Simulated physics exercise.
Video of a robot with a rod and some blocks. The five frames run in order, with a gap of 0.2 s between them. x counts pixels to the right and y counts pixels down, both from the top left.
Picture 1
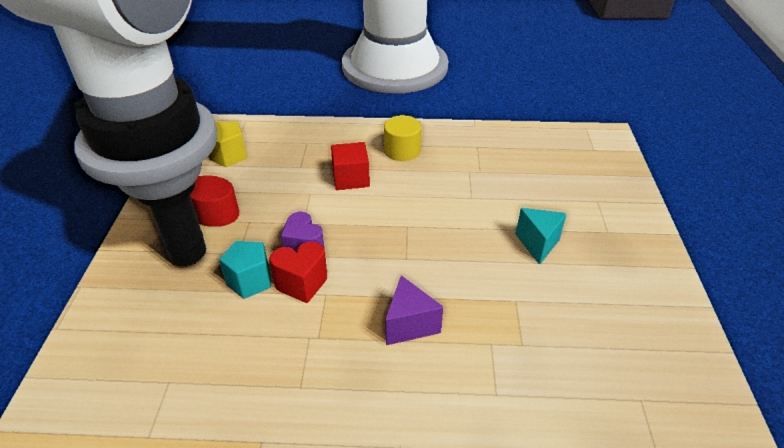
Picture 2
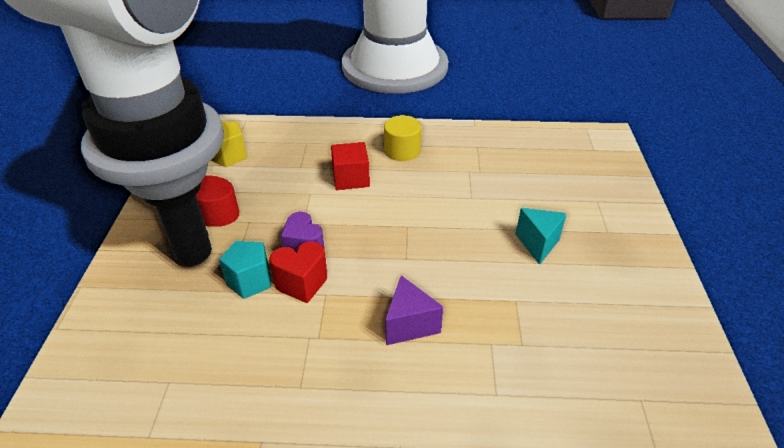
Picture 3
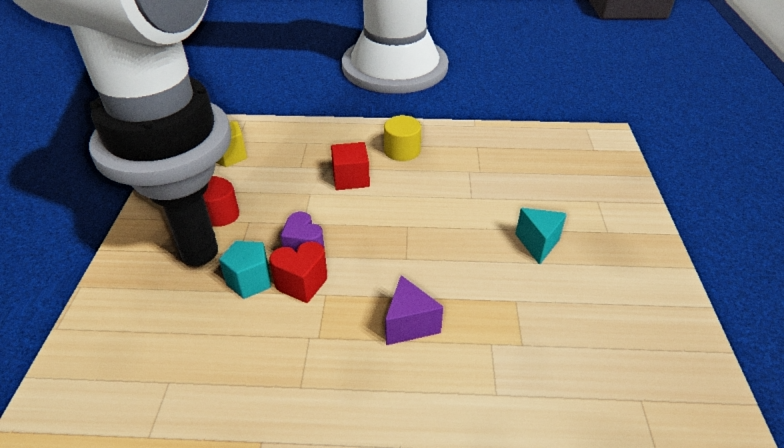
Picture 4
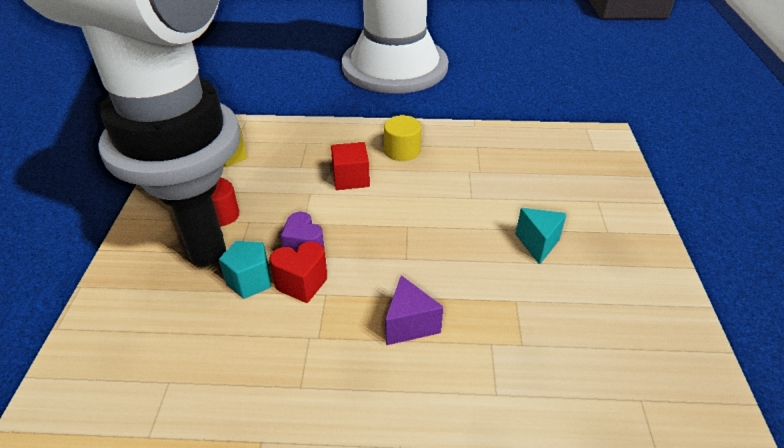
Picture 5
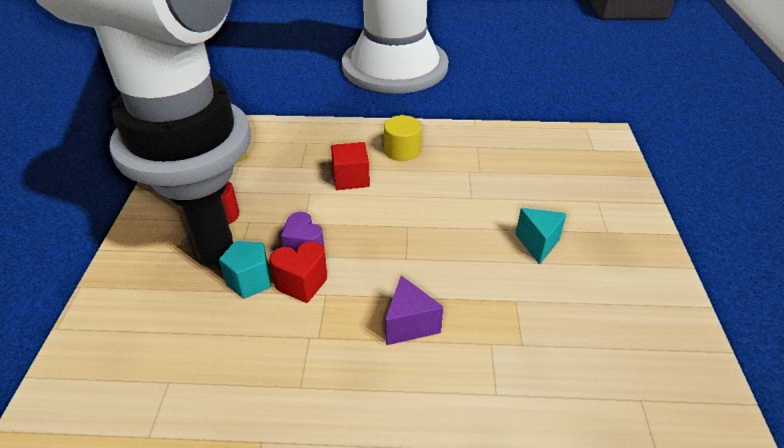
To begin with, a robot arm holds its dark rod at the left of a wooden table, near a red block and a turquoise pentagon. The rod then moves a short way right, closing in on the pentagon and partly covering the red block, while the blocks stay still.
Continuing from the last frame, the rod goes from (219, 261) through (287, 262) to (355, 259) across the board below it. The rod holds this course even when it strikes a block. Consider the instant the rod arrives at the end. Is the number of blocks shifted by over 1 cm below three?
That would be a no.
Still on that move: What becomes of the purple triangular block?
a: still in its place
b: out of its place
The answer is a.
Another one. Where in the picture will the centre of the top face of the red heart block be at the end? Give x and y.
For the centre of its top, I'd go with (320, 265).
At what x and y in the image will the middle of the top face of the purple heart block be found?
I expect it at (352, 208).
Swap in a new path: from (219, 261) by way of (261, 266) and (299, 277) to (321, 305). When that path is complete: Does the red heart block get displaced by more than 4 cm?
Yes, I think so.
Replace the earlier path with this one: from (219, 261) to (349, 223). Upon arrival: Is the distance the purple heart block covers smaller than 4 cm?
Answer: Yes.
The first path, step by step. One third of the way, rod (265, 255); turquoise pentagon (259, 264), turned 55° clockwise; red heart block (311, 262), turned 40° anticlockwise.
Two thirds of the way, rod (310, 254); turquoise pentagon (260, 265), turned 60° clockwise; red heart block (316, 264), turned 25° anticlockwise; purple heart block (333, 216), turned 65° anticlockwise.
At the end, rod (355, 252); red oval block not moved; turquoise pentagon (260, 265), turned 60° clockwise; red heart block (320, 265); purple heart block (352, 208), turned 95° anticlockwise; purple triangular block not moved.
